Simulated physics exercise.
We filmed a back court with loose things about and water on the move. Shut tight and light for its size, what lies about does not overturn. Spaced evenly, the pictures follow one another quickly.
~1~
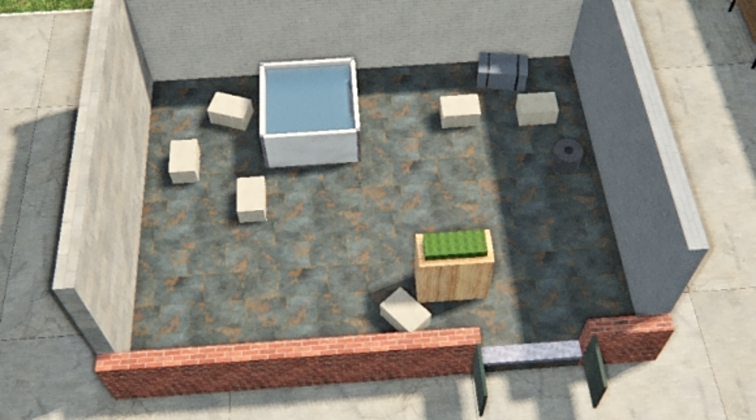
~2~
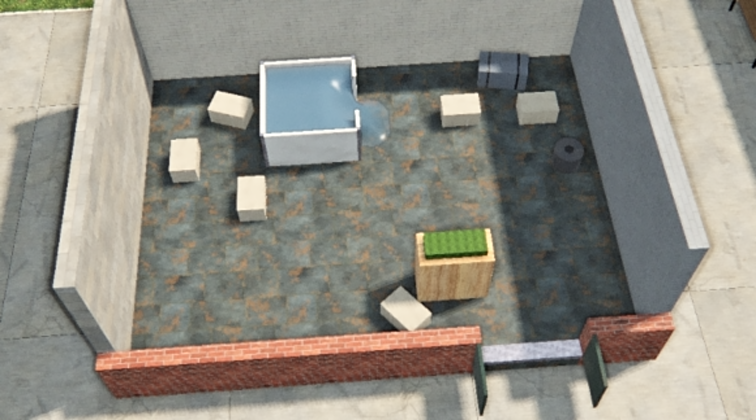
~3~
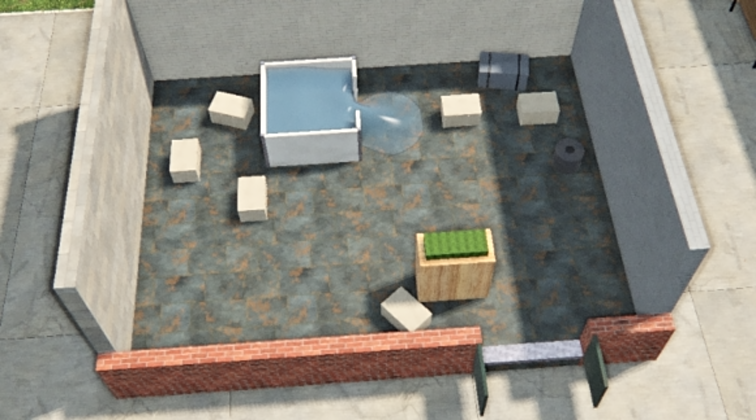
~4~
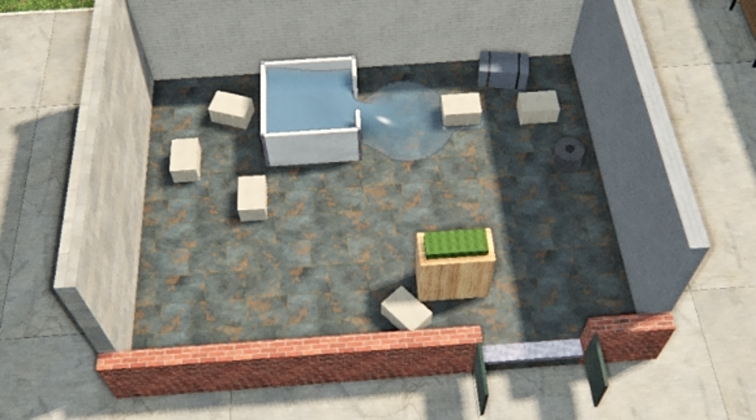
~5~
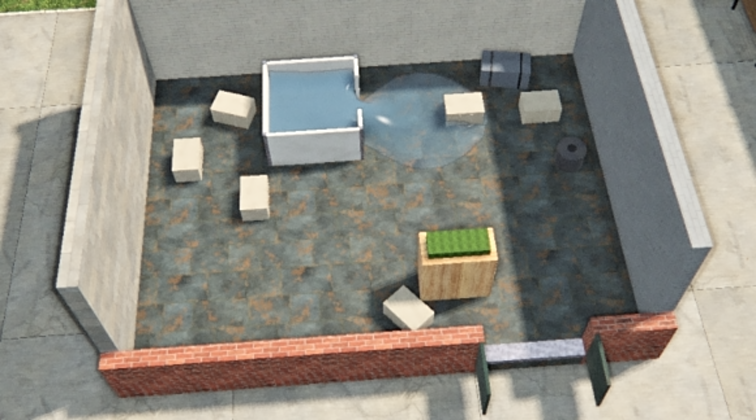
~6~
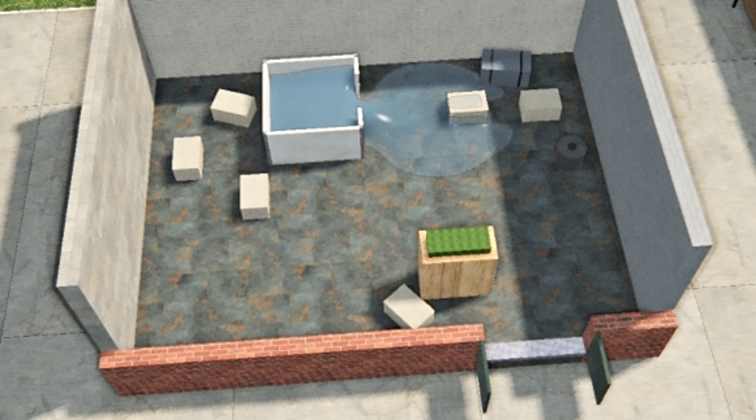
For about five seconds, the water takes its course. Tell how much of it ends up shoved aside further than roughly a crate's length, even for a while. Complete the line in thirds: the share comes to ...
The share comes to between one and two thirds.
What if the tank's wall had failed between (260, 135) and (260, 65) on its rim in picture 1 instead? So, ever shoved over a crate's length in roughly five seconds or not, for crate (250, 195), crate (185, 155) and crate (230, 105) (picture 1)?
Here's my take, in sequence: Fails to go that far, dislodged that far, and dislodged that far.
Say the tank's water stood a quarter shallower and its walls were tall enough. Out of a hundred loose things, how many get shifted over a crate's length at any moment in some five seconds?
My estimate is around 40 percent.
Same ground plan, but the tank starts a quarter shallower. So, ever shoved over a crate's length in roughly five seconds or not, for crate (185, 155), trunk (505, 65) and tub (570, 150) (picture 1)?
In the order you named them: Stayed within the threshold, went past the threshold, went past the threshold.
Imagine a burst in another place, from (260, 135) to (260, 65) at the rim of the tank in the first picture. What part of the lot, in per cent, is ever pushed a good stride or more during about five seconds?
Near 40 in a hundred.
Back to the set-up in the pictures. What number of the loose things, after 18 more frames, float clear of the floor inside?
That number is 3.
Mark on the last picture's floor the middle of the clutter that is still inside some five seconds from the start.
Around (403, 202).
A moment on, 0 of 8 are well off their spots; 0 afloat.
Next, 2 of 8 are well off their spots; 3 afloat.
Later, 4 of 8 are well off their spots; 3 afloat.
In the end, 4 of 8 are well off their spots, and 4 have been at some point; 2 afloat.
